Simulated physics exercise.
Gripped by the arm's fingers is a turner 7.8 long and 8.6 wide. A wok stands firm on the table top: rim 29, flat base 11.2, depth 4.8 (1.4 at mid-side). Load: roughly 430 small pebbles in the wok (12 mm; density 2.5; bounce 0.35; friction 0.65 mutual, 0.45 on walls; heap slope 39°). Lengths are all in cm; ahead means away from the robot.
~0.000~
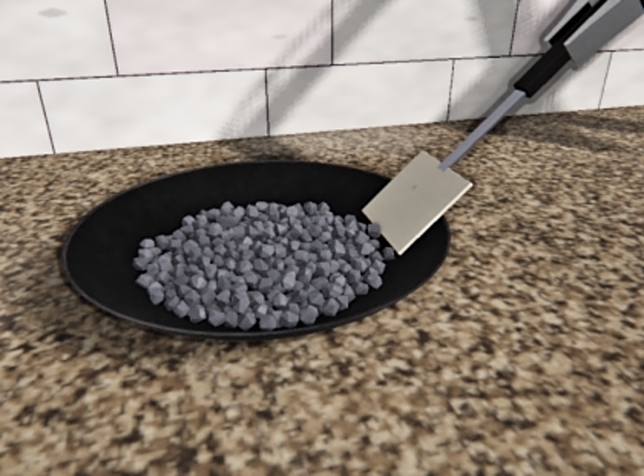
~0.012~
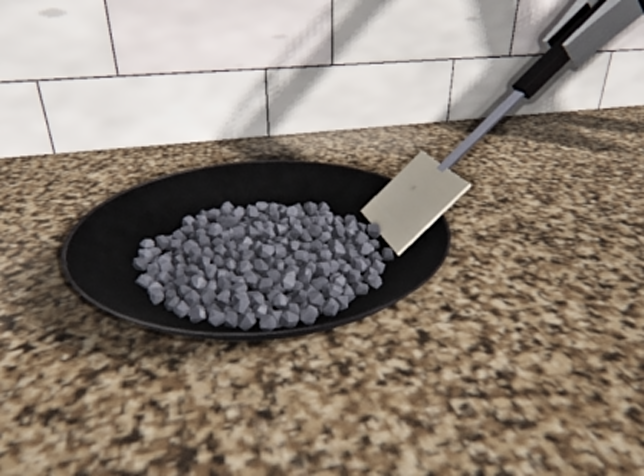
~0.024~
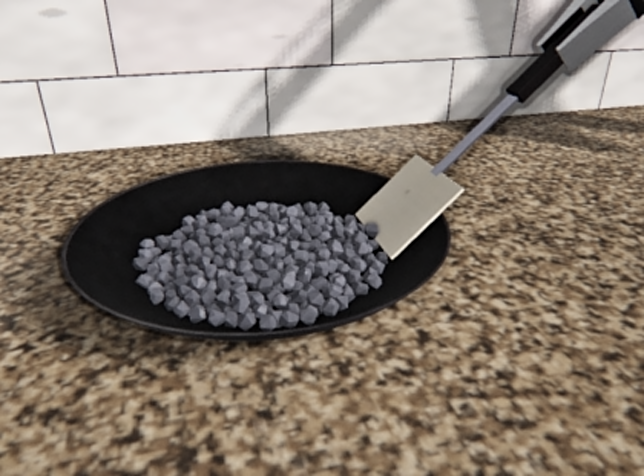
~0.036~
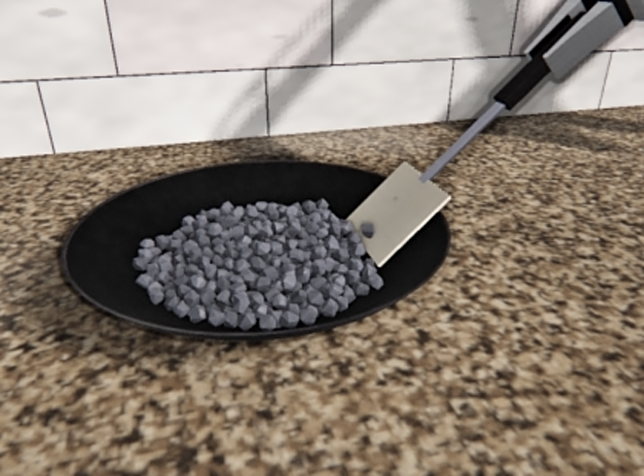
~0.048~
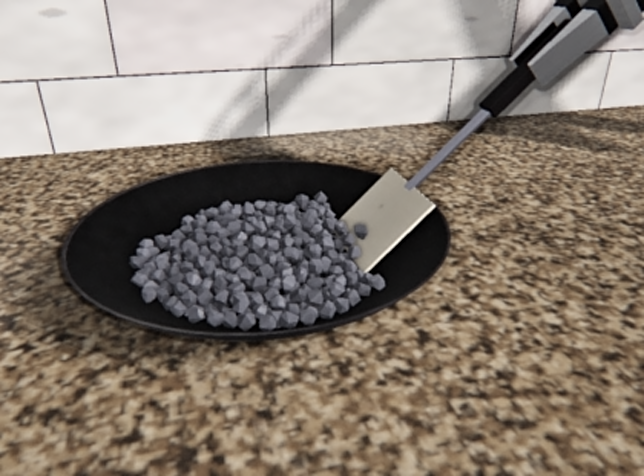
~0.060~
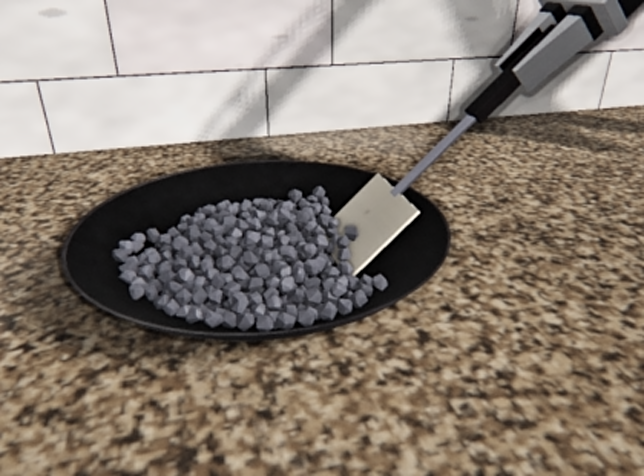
On a speckled stone countertop, a robot arm holding a turner pushes grey pebbles leftward in a black wok, bunching the heap.
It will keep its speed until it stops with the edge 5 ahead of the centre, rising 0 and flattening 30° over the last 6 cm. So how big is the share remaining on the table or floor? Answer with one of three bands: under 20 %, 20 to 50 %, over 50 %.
Under 20 %.
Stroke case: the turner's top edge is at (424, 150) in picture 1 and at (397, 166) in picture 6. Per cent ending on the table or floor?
My guess would be close to 10 per cent.
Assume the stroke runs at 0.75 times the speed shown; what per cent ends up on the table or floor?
About 5 per cent.
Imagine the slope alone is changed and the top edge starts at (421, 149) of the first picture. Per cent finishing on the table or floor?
I'd estimate close to 10 per cent.
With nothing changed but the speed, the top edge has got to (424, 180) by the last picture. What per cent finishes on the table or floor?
Roughly 5 per cent.
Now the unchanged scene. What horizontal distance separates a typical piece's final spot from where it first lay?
It comes to some 6 cm.
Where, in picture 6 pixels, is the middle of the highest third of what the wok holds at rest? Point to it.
It is centred near (133, 252) in the last view.
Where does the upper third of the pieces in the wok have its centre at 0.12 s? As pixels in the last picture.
It is centred at roughly (187, 249).
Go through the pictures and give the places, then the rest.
Turner top edge at (445, 166), sloping 43°; upper third of the load around (267, 246), from x 140 to 390, top at y 205; 434 in the wok, in the first picture.
Turner top edge at (444, 167), sloping 43°; upper third of the load around (267, 246), from x 140 to 390, top at y 205, in the second picture.
Turner top edge at (438, 171), sloping 43°; upper third of the load around (266, 246), from x 140 to 385, top at y 205, in the third picture.
Turner top edge at (426, 178), sloping 43°; upper third of the load around (268, 244), from x 140 to 375, top at y 205, in the fourth picture.
Turner top edge at (412, 185), sloping 43°; upper third of the load around (267, 242), from x 140 to 375, top at y 200, in the fifth picture.
Turner top edge at (397, 191), sloping 43°; upper third of the load around (256, 242), from x 120 to 380, top at y 195; 434 in the wok, in the sixth picture.
By 0.09 s, sloping 43°, highest piece 6 above the table; 434 in the wok.
By 0.12 s, sloping 32°, highest piece 7 above the table; 430 in the wok, 4 on the blade or in flight.
By 0.34 s, sloping 13°, highest piece 6 above the table; 417 in the wok, 17 on the table or floor.
By 1.39 s, sloping 13°, highest piece 6 above the table; 415 in the wok, 19 on the table or floor.
Final count, 415 in the wok, 19 on the table or floor. That is 4 % on the table or floor.
